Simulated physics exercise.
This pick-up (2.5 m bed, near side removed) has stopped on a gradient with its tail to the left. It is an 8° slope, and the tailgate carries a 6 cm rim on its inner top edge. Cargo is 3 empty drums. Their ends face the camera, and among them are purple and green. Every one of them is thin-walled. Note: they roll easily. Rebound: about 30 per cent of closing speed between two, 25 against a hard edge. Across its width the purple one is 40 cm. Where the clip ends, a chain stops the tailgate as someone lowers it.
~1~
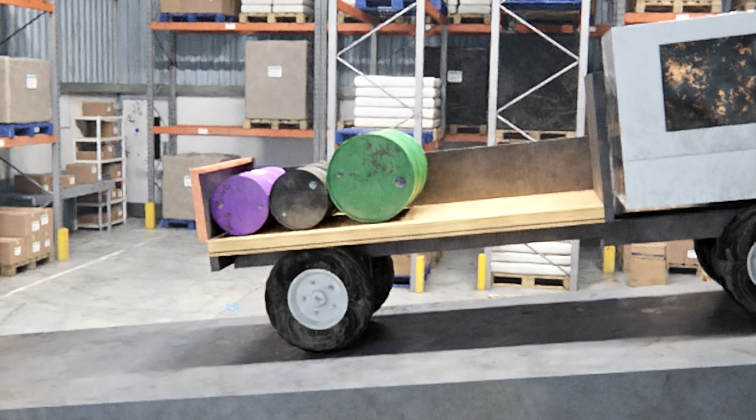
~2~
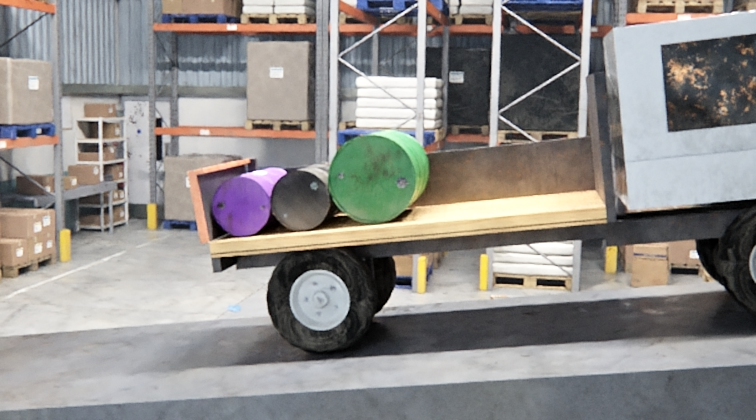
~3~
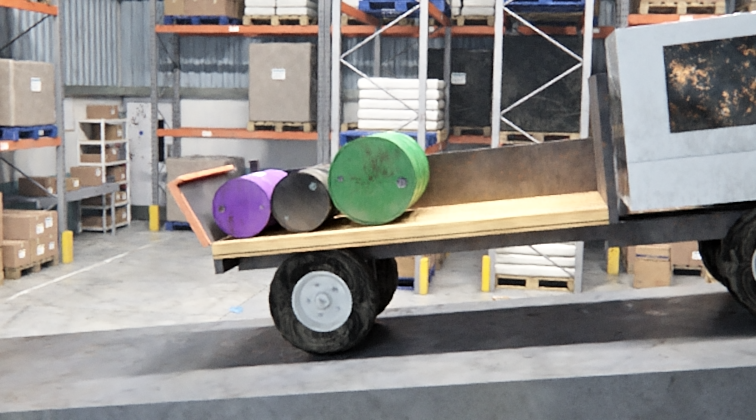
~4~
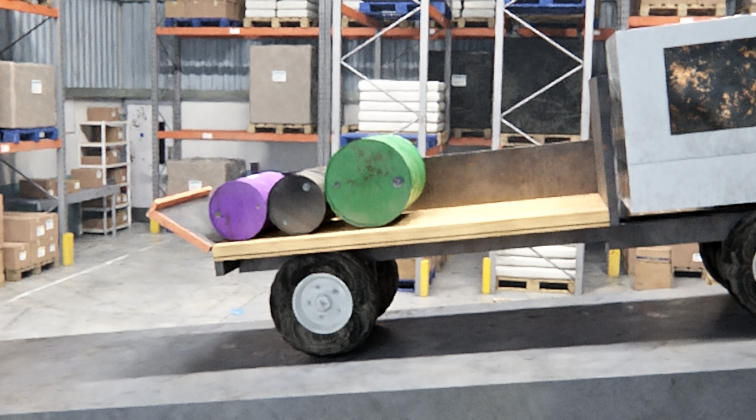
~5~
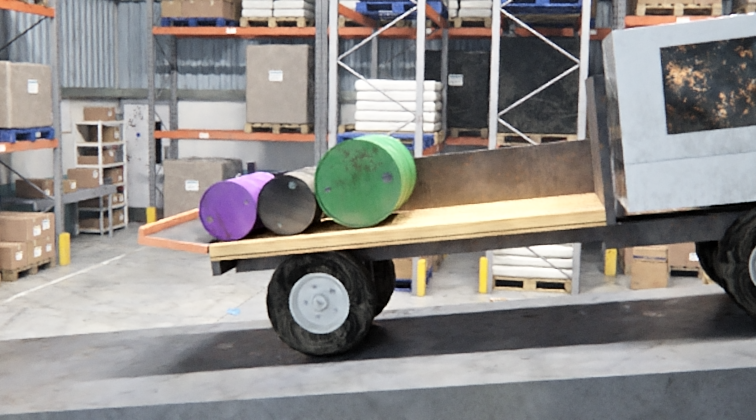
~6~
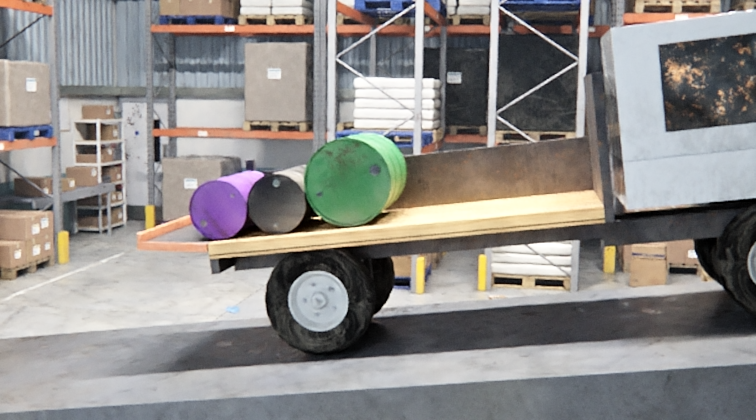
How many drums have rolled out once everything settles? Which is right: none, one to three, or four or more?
The right one is none.
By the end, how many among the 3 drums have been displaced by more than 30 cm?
The count is 3.
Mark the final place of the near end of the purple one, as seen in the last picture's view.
In the last view it sits close to (164, 205).
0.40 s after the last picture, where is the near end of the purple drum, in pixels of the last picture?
(189, 210), more or less.
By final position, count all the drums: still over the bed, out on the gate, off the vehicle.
In that order: 2, 1, 0.
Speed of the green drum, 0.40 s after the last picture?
Around 0.5 m/s.
Another 0.4 s on from the last picture, purple is on the gate, 15 cm past the hinge, rolling left; green is on the bed, 75 cm short of the hinge, rolling left; 0 gone off the back.
In the end (0.9 s after the last picture), purple is on the gate, 30 cm past the hinge; green is on the bed, 55 cm short of the hinge; 0 gone off the back.
